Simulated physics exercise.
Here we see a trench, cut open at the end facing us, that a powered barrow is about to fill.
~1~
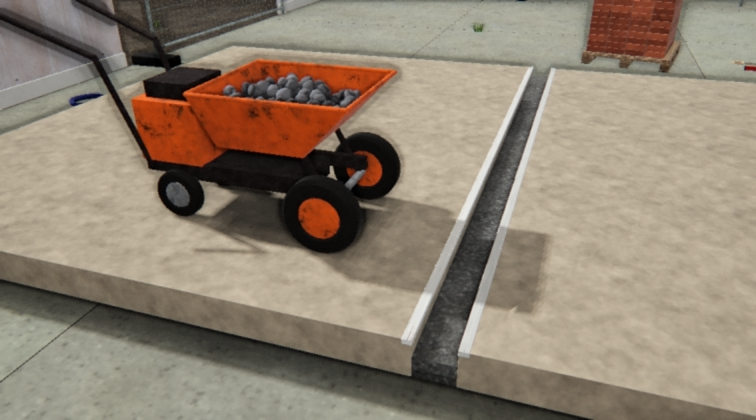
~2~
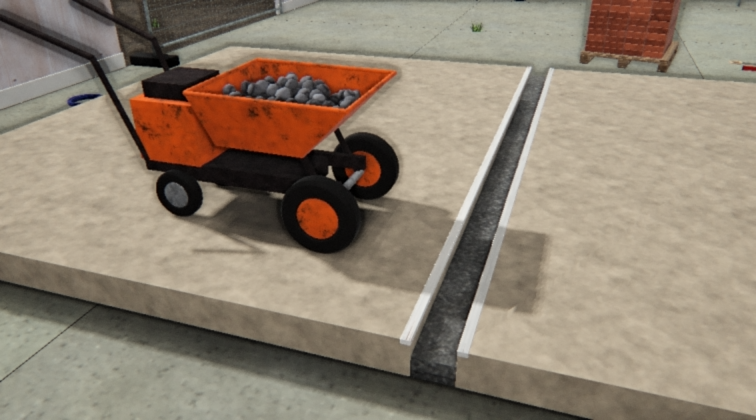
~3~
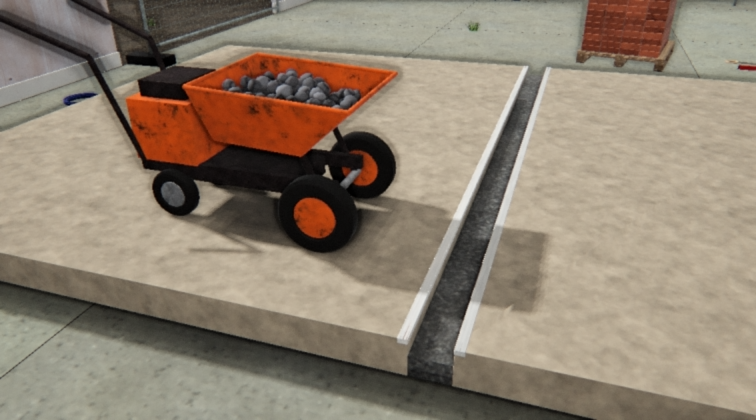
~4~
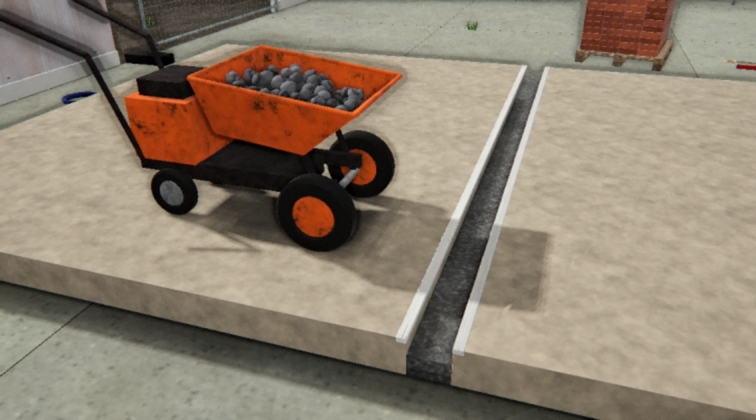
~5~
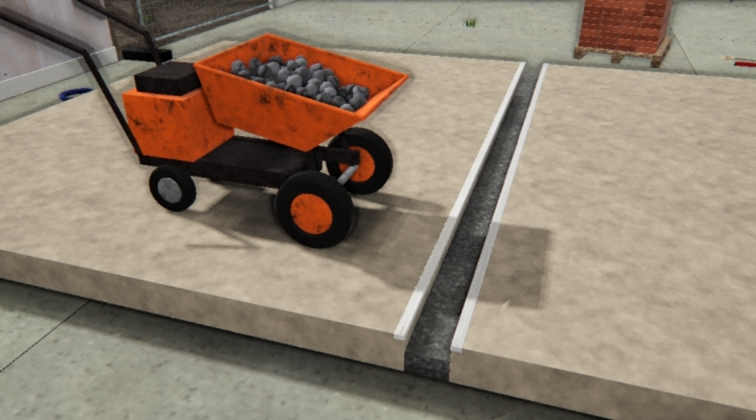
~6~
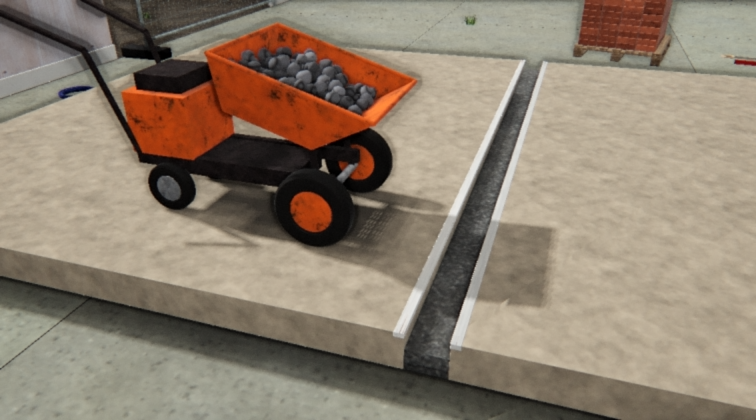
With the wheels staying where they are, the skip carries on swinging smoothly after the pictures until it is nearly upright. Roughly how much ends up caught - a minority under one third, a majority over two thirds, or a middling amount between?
A middling amount, between one third and two thirds.
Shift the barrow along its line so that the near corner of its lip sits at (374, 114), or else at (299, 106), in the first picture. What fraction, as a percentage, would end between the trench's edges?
Roughly 30 per cent, and 40 per cent.
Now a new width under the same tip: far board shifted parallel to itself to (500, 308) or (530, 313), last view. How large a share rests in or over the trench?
You'd get 80 in a hundred the first time and 90 in a hundred the second.
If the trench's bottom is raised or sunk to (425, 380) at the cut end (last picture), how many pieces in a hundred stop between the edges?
About 70 percent.
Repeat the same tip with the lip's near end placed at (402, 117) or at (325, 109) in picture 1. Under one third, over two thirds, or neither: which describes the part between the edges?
Below one third; the middle third.
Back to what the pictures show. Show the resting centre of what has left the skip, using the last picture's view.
Somewhere close to (480, 231) in the last picture.
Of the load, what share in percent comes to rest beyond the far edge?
Near 40 in every hundred.
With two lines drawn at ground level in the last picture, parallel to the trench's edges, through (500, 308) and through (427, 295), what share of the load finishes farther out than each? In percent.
About 30 and 80 %.
Soon after the last picture, skip tipped steeply; all in the skip.
A little later, skip tipped right over; about a third in the skip; a stray few short of the trench; about a third in or heaped over the trench; about a quarter beyond it; a stray few falling.
Later still, skip tipped right over; a small part in the skip; a small part short of the trench; about half in or heaped over the trench; about a third beyond it.
At rest, skip tipped right over; a small part in the skip; a small part short of the trench; about half in or heaped over the trench; about a third beyond it.
